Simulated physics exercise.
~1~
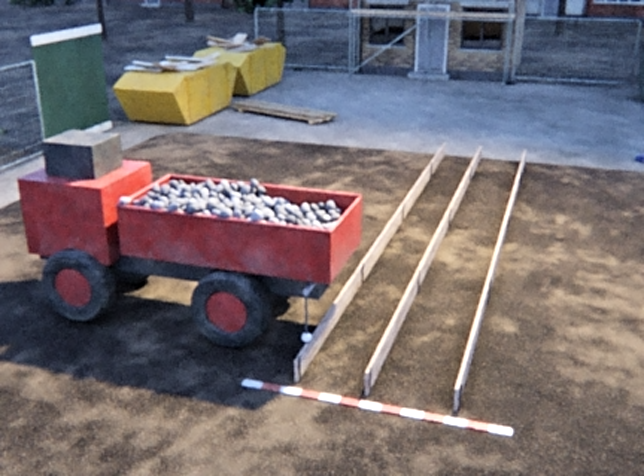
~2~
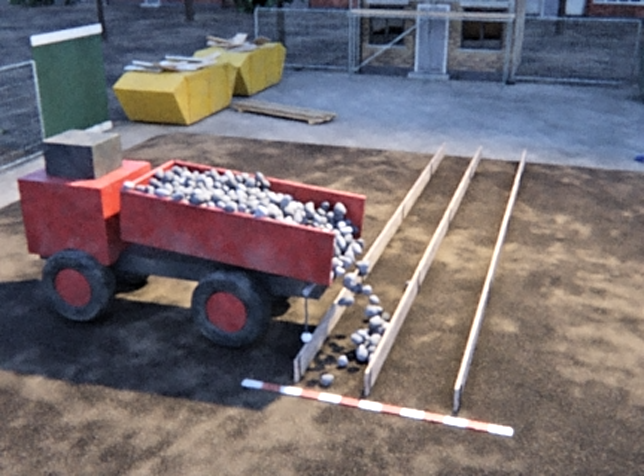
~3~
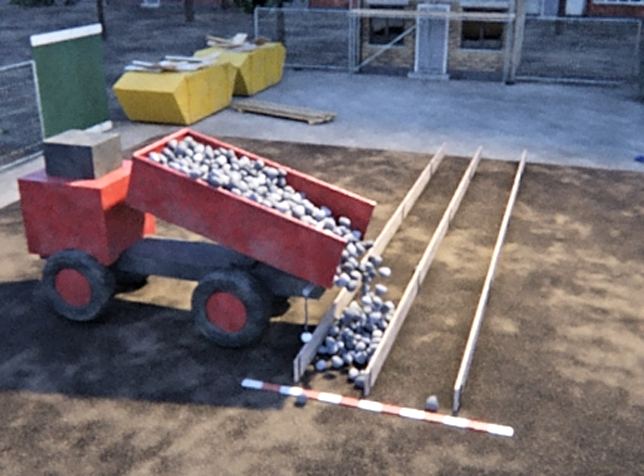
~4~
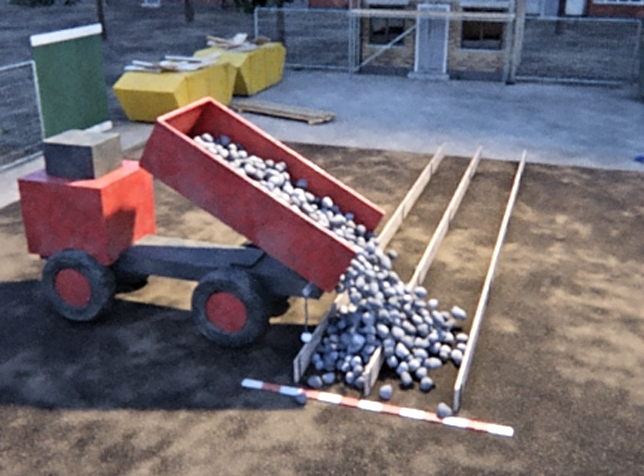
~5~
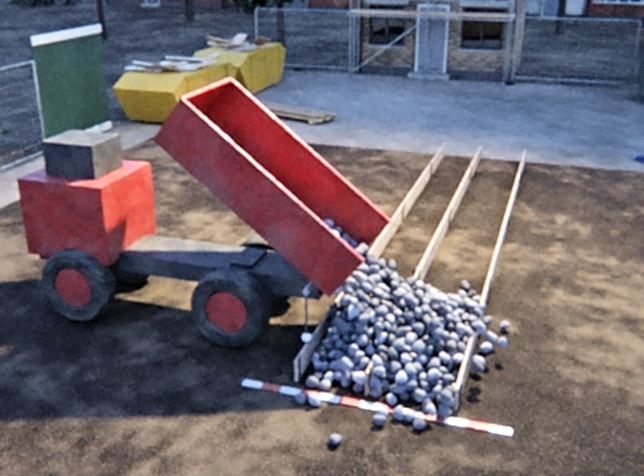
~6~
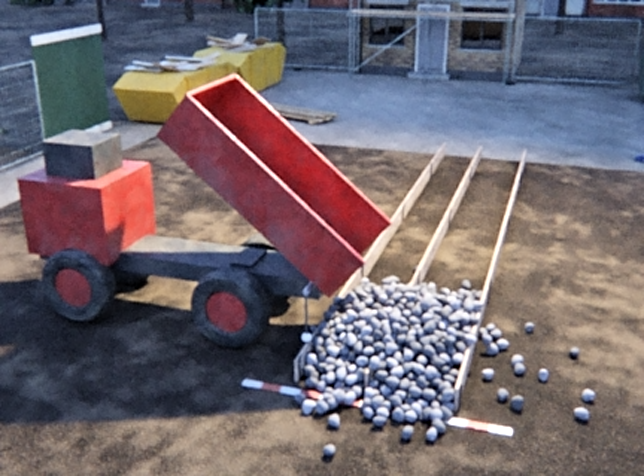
Red toy-like tipper truck raising its bed and pouring grey cobbles between wooden planks, emptying completely as some scatter beyond.
